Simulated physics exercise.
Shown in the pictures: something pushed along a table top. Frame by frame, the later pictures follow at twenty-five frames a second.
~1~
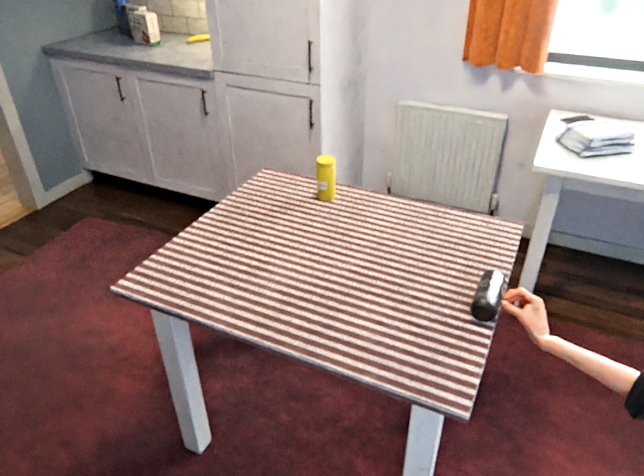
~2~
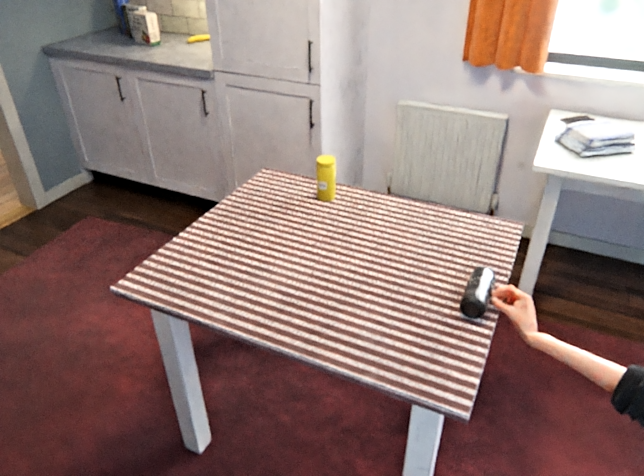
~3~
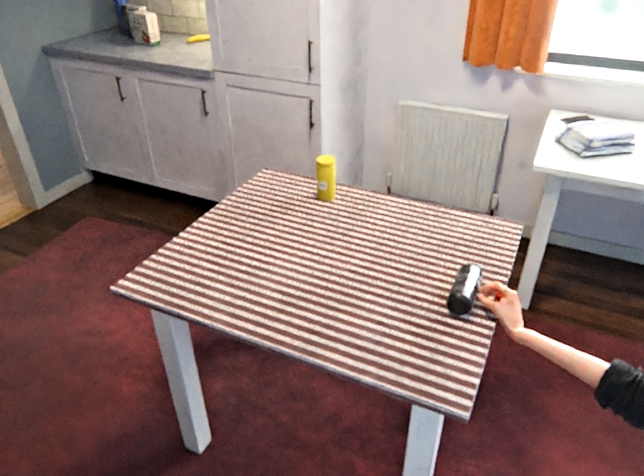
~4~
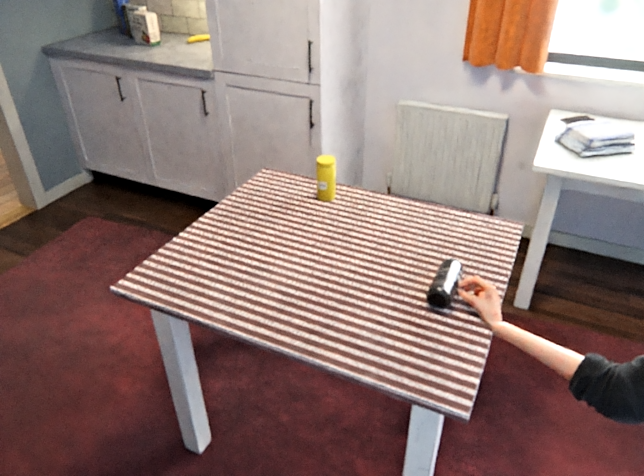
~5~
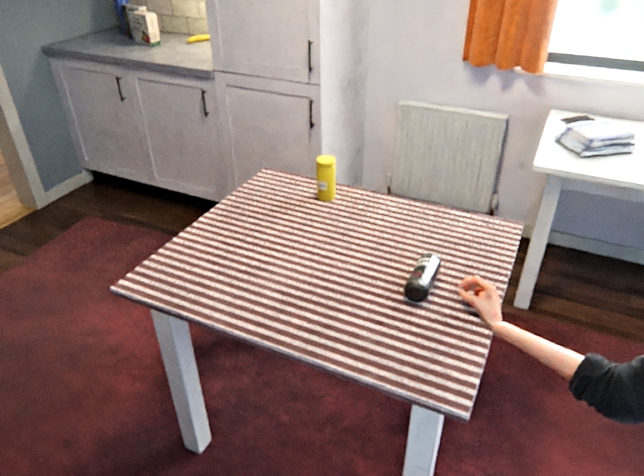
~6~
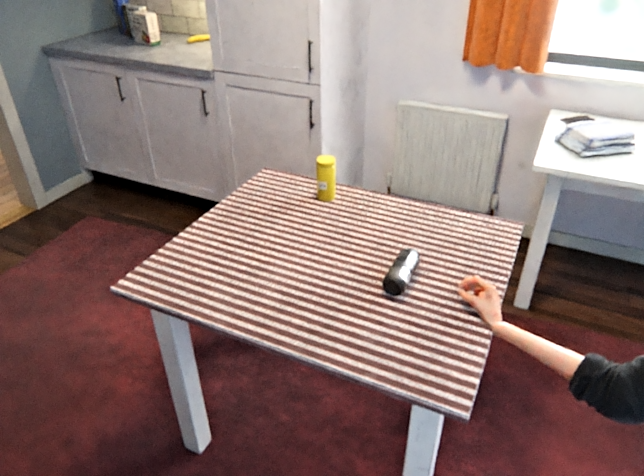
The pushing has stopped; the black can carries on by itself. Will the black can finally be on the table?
No: Makes it off.
Then, 0.30 s past the last view, black can displaced well along near (267, 235).
Then, 0.70 s past the last view, black can now off the table.
Then, 1.10 s past the last view, things are still on the move.
Finally, off the table, black can.
